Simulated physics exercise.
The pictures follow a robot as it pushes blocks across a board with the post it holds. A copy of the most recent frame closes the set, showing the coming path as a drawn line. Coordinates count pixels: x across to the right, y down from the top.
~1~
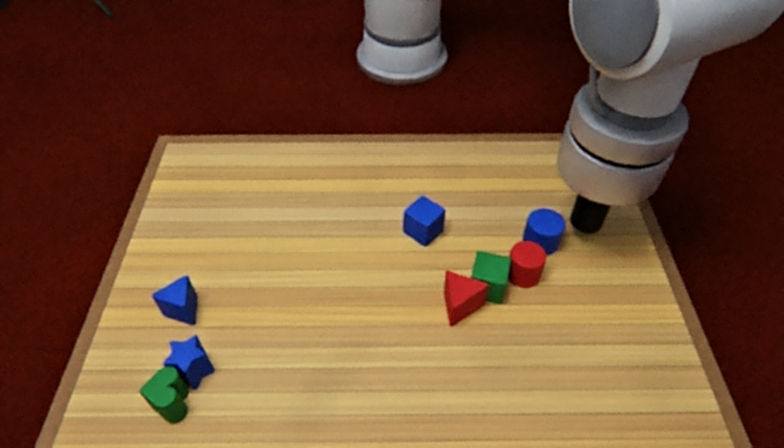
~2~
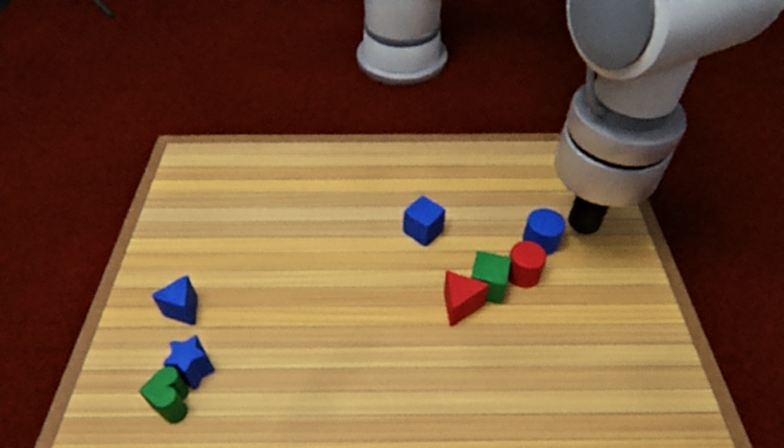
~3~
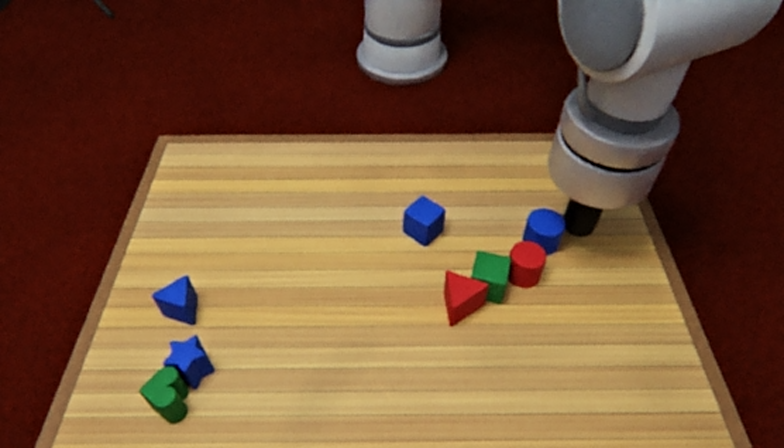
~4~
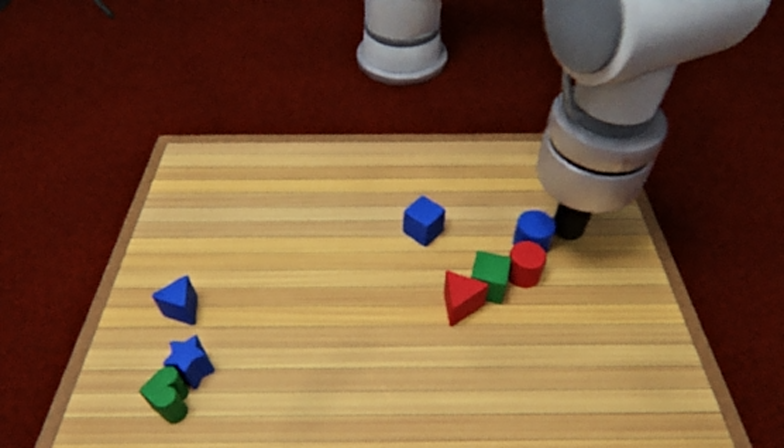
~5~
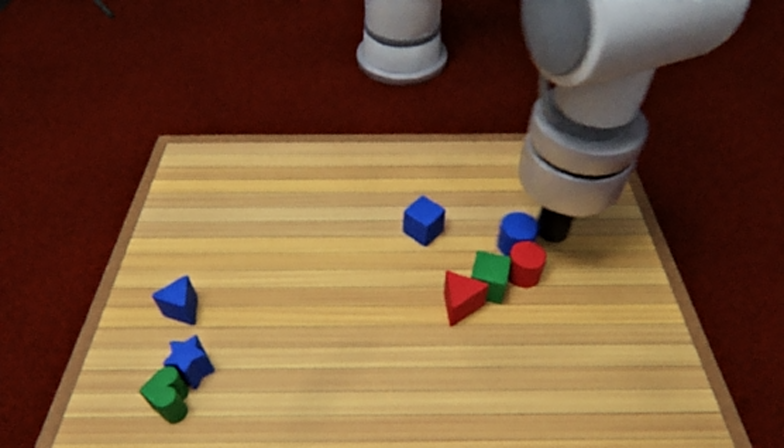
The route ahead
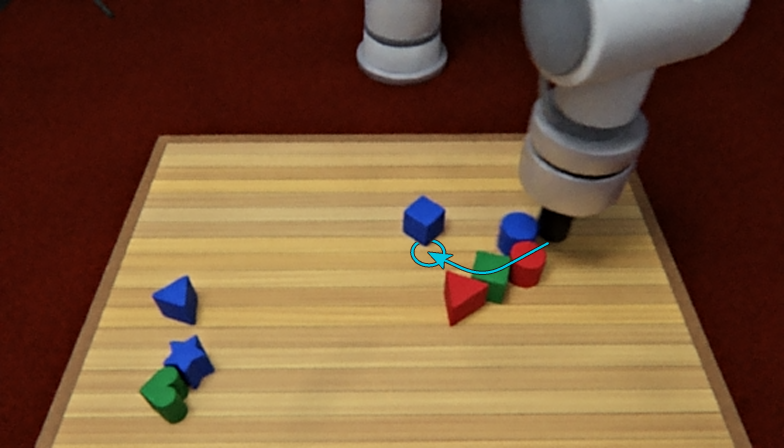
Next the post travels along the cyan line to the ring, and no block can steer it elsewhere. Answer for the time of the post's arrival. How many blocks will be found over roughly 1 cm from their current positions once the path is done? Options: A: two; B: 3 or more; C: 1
Correct choice: B.
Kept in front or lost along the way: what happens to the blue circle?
It escapes to one side.
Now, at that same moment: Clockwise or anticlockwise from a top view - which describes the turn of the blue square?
The block spins anticlockwise.
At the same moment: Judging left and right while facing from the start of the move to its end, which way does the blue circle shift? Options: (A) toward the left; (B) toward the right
Answer: B.
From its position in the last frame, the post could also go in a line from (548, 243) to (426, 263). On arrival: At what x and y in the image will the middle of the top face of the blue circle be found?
Top centre: (396, 228).
The line goes from (548, 243) through (513, 262) and (470, 271) to (428, 253).
What follows on the original path. One third of the way, post at (515, 251); green square at (487, 268); blue circle at (483, 230); red circle at (525, 270).
Two thirds of the way, post at (472, 259); green square at (470, 279); blue circle at (457, 225); red circle at (524, 274).
At the end, post at (429, 240); blue square at (414, 201), turned 25° anticlockwise; green square at (470, 279); blue circle at (446, 209); red circle at (524, 274).
